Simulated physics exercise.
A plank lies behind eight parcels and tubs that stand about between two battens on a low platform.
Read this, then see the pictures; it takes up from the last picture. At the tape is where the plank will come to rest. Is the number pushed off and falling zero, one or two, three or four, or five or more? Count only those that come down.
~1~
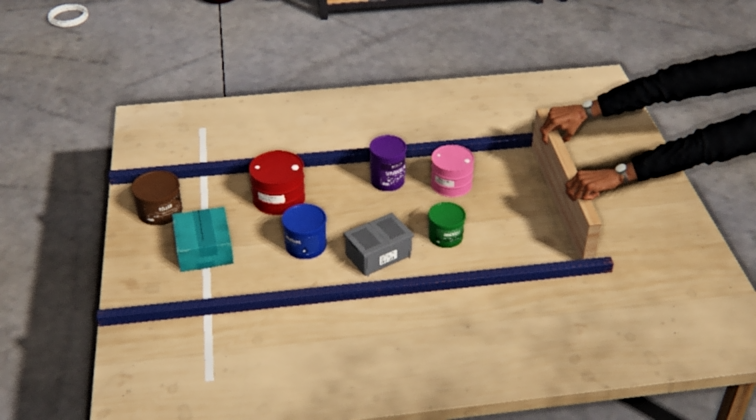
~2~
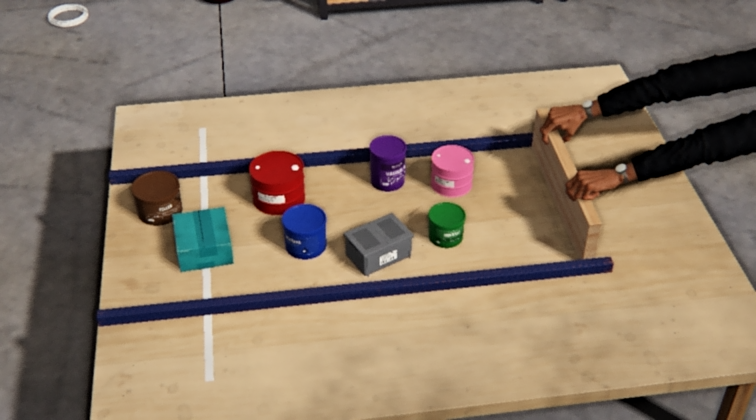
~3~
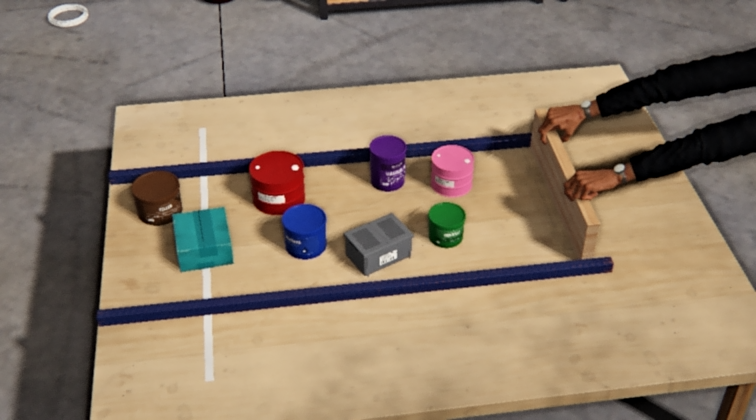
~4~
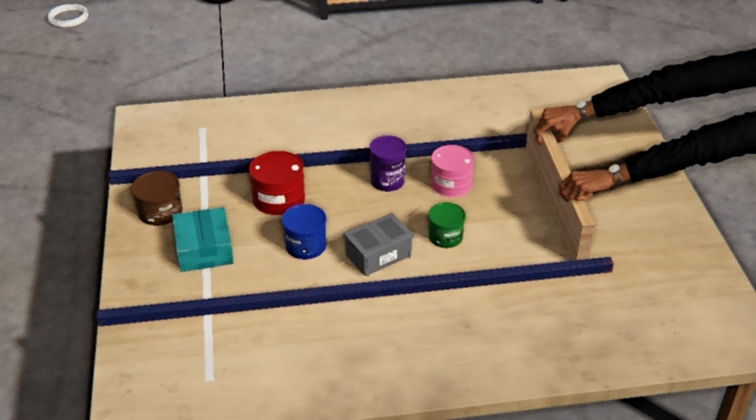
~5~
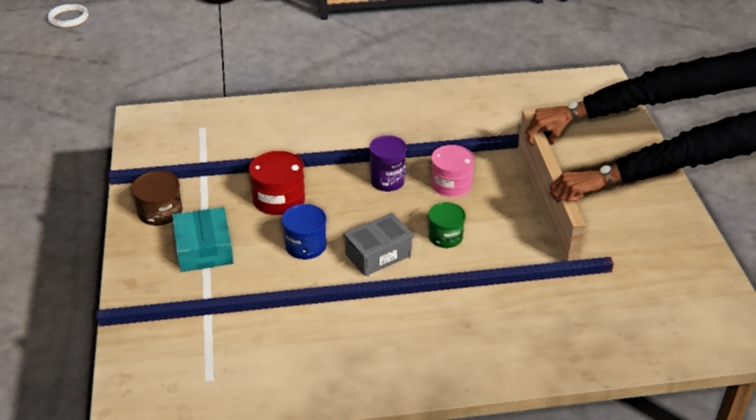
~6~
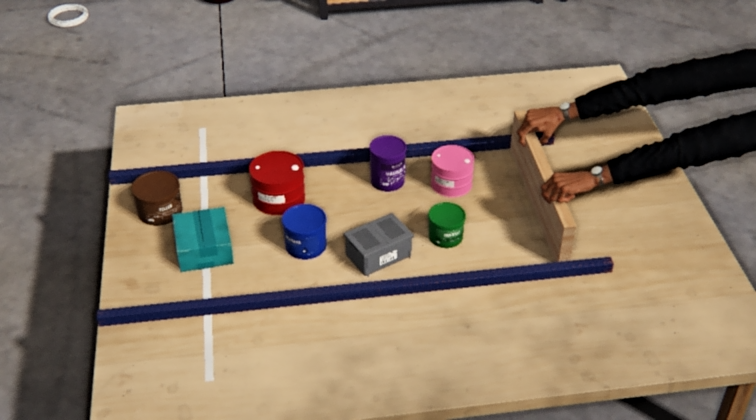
After that push, what drops off the edge is fewer than three, not none.
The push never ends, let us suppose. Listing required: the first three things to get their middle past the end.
Listing earliest first, you get the brown pail, the turquoise box and the red canister.
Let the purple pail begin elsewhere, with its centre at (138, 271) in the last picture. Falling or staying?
In that case it never drops.
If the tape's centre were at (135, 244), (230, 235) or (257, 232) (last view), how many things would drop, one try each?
Taken one after another, the numbers are 4, 0 and 0.
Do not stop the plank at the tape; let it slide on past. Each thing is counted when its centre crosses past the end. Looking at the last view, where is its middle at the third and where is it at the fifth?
First roughly (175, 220), later roughly (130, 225).
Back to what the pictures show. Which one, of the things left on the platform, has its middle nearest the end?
The turquoise box is the one.
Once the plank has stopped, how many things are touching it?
Well, it touches 3.
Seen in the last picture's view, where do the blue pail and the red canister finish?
Blue pail: About (155, 227); red canister: About (135, 194).
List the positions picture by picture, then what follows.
The first picture shows brown pail (158, 198); turquoise box (203, 239); red canister (278, 183); plank (564, 183); tape (205, 237).
The second picture shows turquoise box (203, 239); green pail (446, 225).
The third picture shows red canister (278, 183); purple pail (388, 164).
The fourth picture shows brown pail (158, 198); blue pail (305, 232).
The fifth picture shows turquoise box (203, 239); pink canister (452, 171).
The sixth picture shows brown pail (158, 198); turquoise box (203, 239); red canister (278, 183); plank (540, 185); tape (205, 237).
A little later, none off yet; brown pail at rest near (158, 198); turquoise box at rest near (203, 239); red canister at rest near (278, 183).
When it is over, the number that fall off is one or two; down, brown pail.
